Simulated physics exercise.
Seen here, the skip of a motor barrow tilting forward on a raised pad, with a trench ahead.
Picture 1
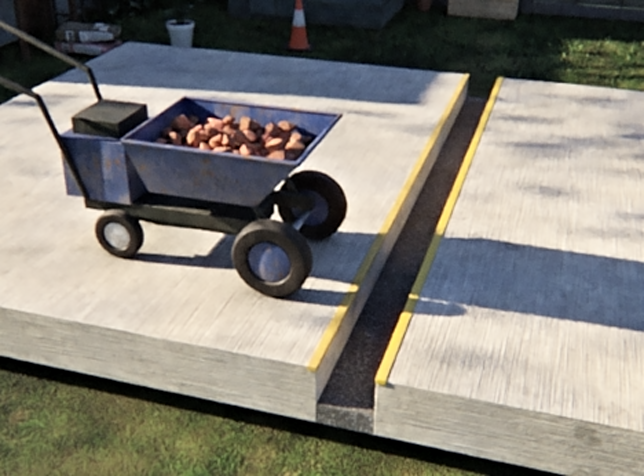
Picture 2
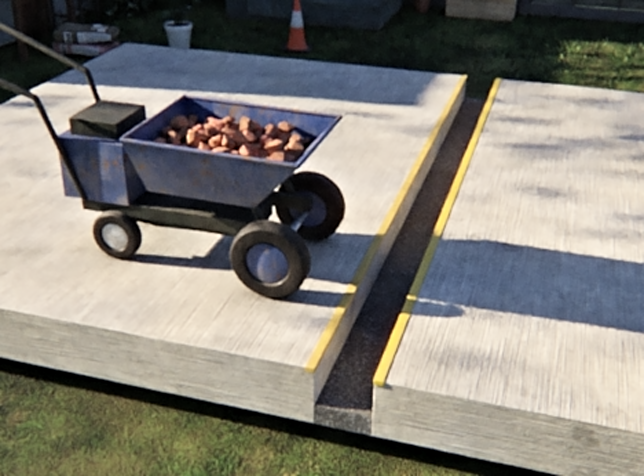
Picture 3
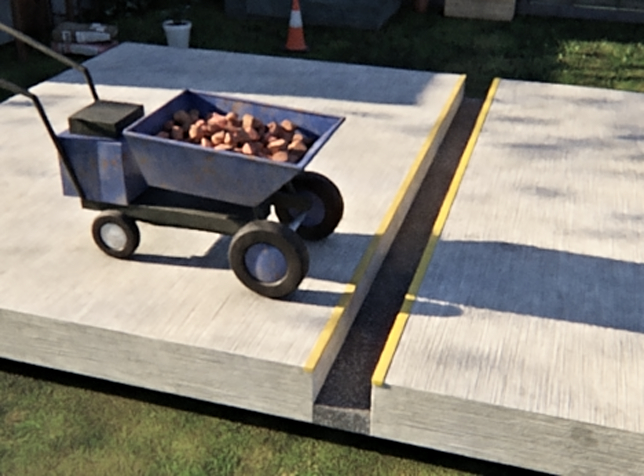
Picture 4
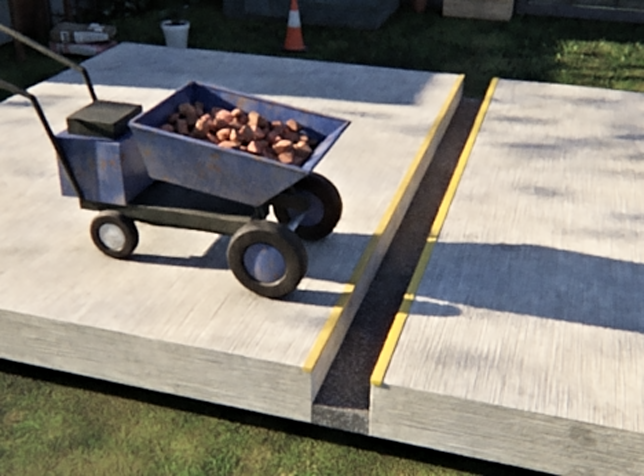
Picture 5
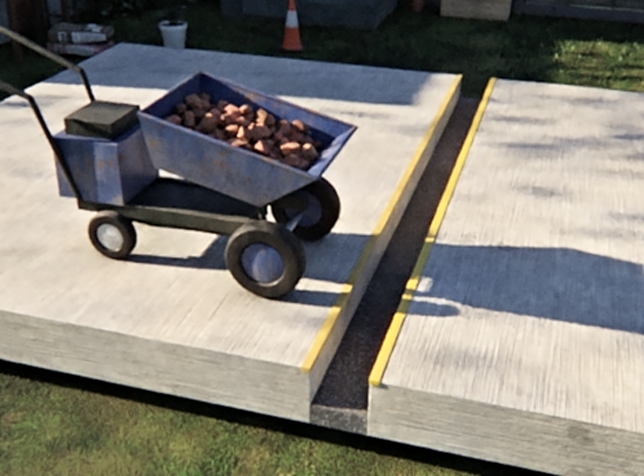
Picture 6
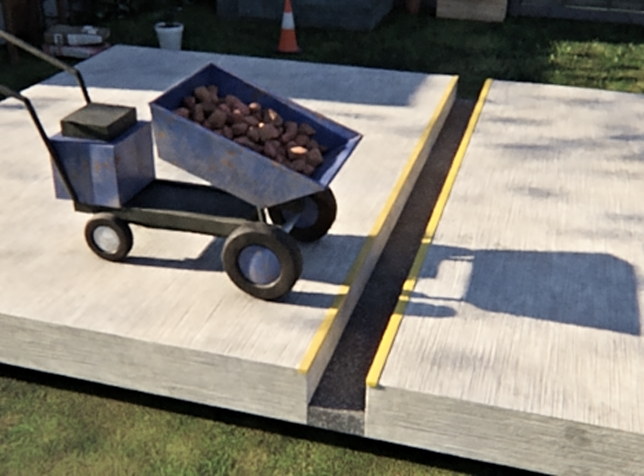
On a raised concrete pad with a yellow-edged trench across it, a blue barrow loaded with reddish rubble stayed in place while the back of its skip slowly rose, tilting it forward toward the right.
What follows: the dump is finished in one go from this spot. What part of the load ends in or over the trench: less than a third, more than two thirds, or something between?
The trench takes between a third and two thirds.
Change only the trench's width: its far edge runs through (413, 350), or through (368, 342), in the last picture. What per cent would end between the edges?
Near 80 % and 10 %.
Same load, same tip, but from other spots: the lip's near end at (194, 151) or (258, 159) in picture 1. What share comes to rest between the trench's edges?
About 40 and 90 per cent.
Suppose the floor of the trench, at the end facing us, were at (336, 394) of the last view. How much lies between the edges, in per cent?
Close to 40 per cent.
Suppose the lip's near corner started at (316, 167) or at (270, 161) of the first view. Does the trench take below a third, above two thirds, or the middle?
In turn: Below one third; over two thirds.
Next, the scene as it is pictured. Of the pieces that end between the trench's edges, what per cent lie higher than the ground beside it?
About 0 per cent.
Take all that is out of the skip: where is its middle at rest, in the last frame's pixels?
Near (424, 285).
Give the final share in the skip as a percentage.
About 0 per cent.
Shortly afterwards, skip tipped steeply; the whole lot in the skip.
Next, skip tipped right over; near two thirds in the skip; a little in or heaped over the trench; near a quarter beyond it; a little falling.
Some moments later, skip tipped right over; only a few in the skip; near a third in or heaped over the trench; near two thirds beyond it.
In the end, skip tipped right over; near half in or heaped over the trench; near half beyond it.
